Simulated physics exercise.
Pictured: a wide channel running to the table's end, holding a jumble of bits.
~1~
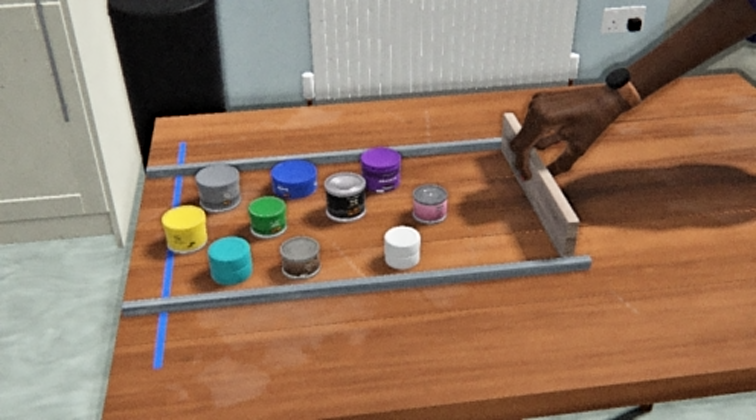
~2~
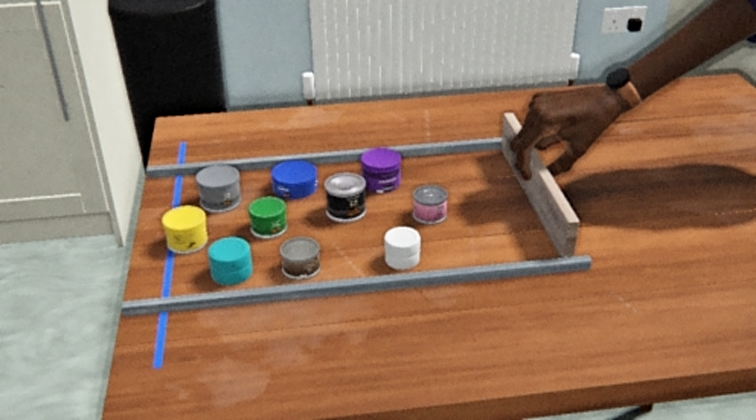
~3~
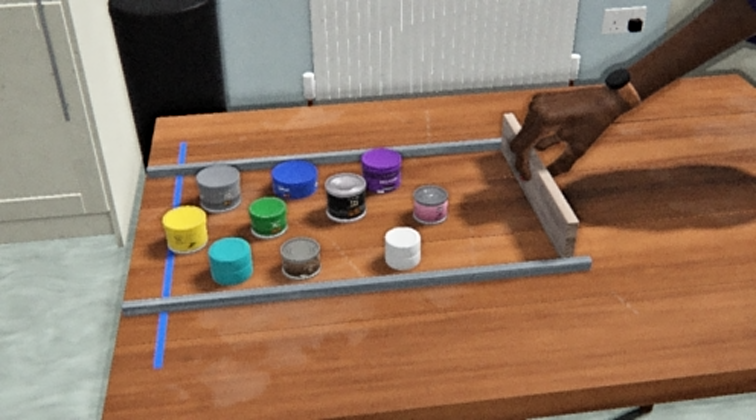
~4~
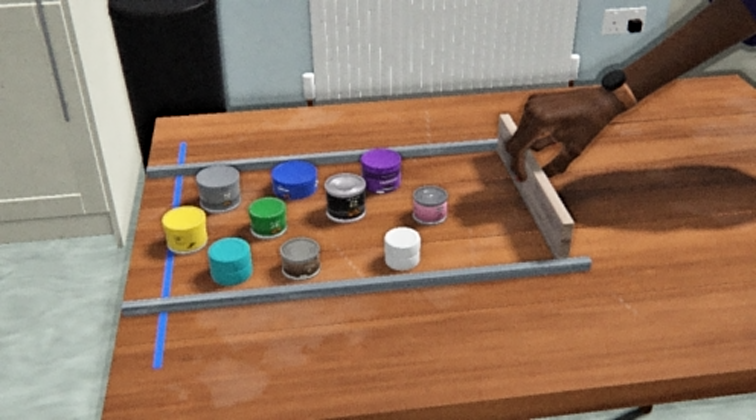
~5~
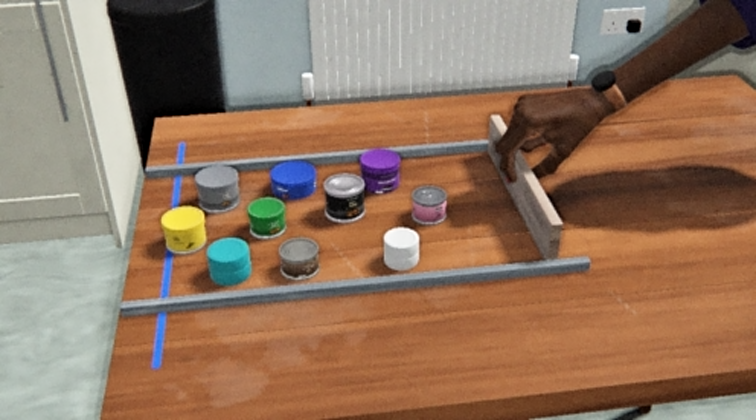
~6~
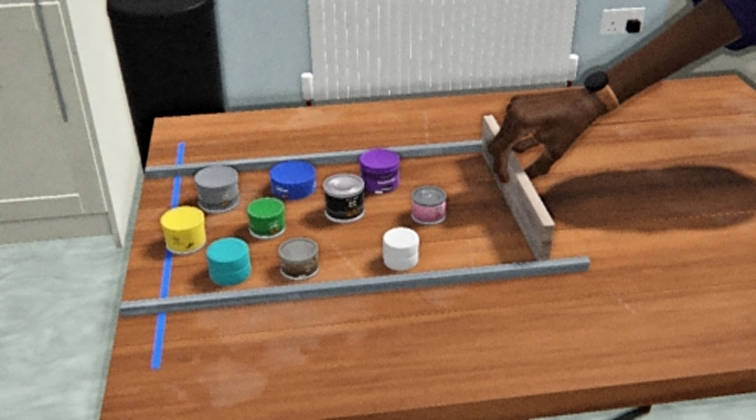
A hand holding a wooden board upright across two grey rails on a table stays almost still, then slides it slightly left, while the colourful pots and lids between the rails, near a strip of blue tape, remain in place.
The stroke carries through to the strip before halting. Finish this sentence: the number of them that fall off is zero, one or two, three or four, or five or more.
The number of them that fall off is five or more.
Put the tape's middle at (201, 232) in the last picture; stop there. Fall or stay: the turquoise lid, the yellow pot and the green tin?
In order, the turquoise lid goes off the edge, then the yellow pot goes off the edge, then the green tin keeps its spot.
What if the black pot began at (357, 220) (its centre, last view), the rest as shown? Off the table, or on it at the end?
From that start, the object then is safe.
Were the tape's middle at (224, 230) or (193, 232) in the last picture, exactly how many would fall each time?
Floor count: 0; 2.
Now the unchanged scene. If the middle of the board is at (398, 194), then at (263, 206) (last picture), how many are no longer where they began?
That makes 3 at the first spot and 10 at the second.
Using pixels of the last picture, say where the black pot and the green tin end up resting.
First: About (150, 211); second: About (150, 237).
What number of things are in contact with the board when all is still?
It adds up to 5.
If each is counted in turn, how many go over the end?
A count of exactly 5.
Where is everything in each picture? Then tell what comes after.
The first picture shows yellow pot (186, 230); grey pot (219, 189); turquoise lid (230, 261); board (535, 181); tape (173, 234).
The second picture shows grey pot (219, 189); white lid (402, 249).
The third picture shows turquoise lid (231, 261); pink pot (430, 205).
The fourth picture shows yellow pot (186, 231); board (530, 182).
The fifth picture shows grey pot (218, 189); brown pot (300, 259).
The sixth picture shows yellow pot (184, 231); grey pot (218, 189); turquoise lid (229, 262); board (514, 184); tape (171, 234).
Early on, none off yet; yellow pot at rest near (184, 231); grey pot at rest near (218, 189); turquoise lid at rest near (229, 262).
A while later, none off yet; yellow pot at rest near (184, 231); grey pot at rest near (214, 190); turquoise lid at rest near (229, 262).
Further along, none off yet; yellow pot travelled about its own width near (150, 238); grey pot travelled about its own width near (177, 199); turquoise lid travelled well along near (145, 263).
Finally, the number that fall off is five or more; lost, blue tub, brown pot, turquoise lid, grey pot and yellow pot.
